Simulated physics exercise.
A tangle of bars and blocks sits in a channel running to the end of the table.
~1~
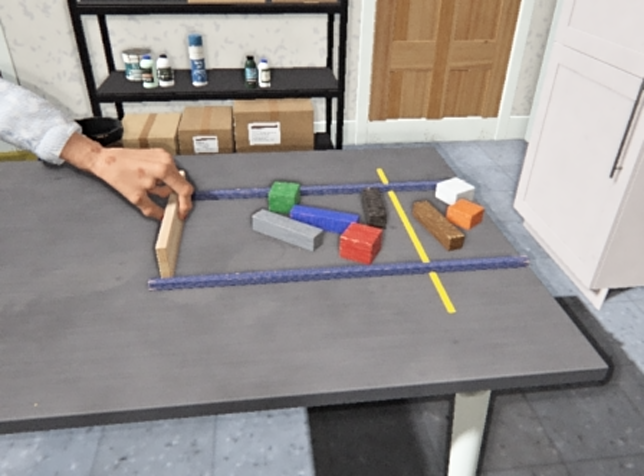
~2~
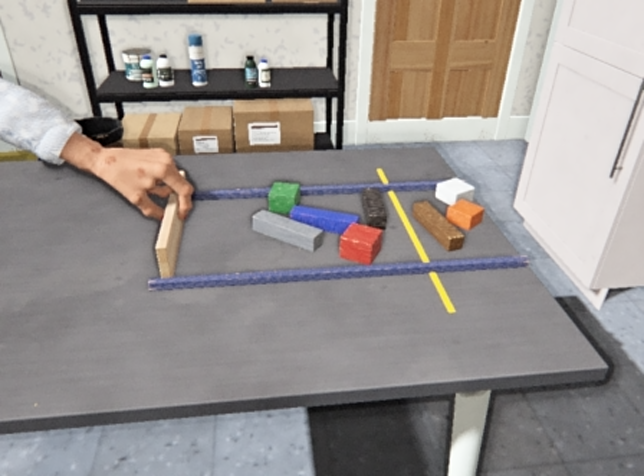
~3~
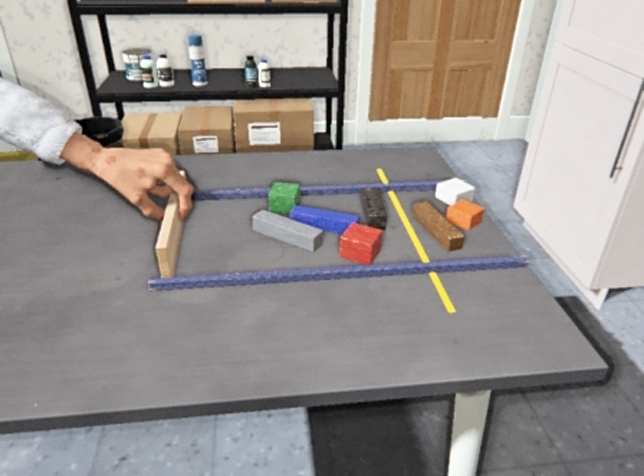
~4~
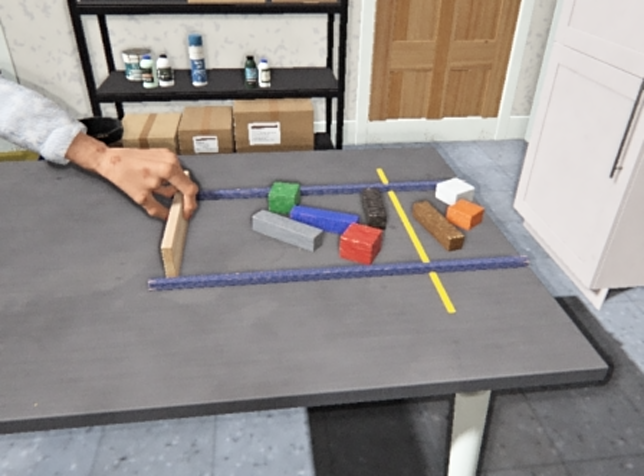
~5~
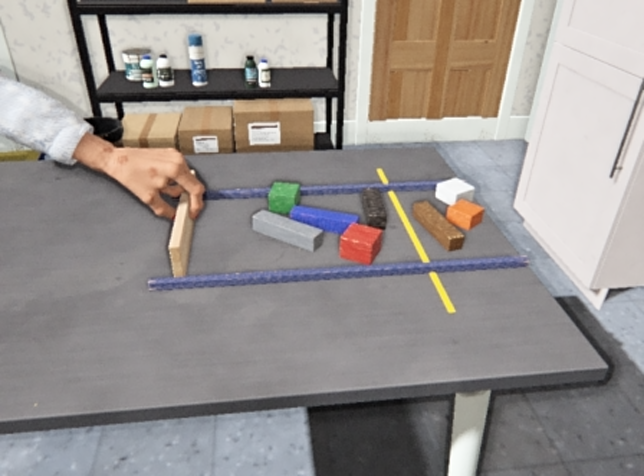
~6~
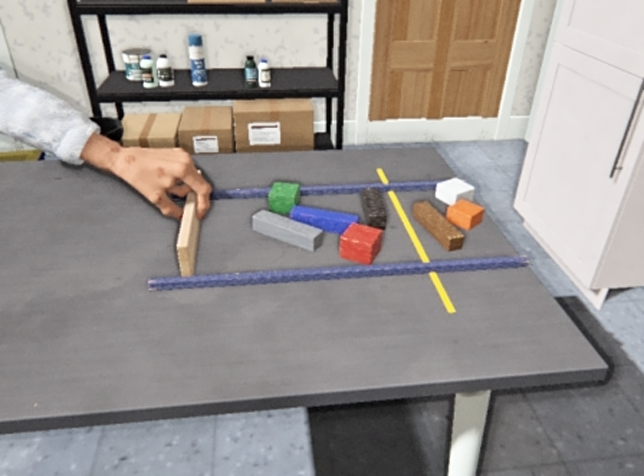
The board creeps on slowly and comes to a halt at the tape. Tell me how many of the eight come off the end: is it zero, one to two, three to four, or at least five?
After the push, none have dropped.
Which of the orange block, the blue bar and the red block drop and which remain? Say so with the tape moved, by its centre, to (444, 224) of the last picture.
Lab note - orange block toppled, blue bar not toppled, red block not toppled.
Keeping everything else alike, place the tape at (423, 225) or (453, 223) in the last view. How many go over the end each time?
In that order 1 and 3.
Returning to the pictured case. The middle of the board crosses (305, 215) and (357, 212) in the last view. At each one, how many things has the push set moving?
At the first place 4, at the second 5.
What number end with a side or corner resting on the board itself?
2 touch it.
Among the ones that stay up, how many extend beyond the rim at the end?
1 overhanging.
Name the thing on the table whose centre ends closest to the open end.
Answer: The orange block.
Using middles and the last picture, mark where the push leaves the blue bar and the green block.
The blue bar comes to rest close to (429, 214), while the green block rests close to (407, 190).
Early on, none off yet; white block at rest near (455, 192); orange block at rest near (465, 214); brown bar at rest near (437, 225).
Finally, the number that fall off is zero.
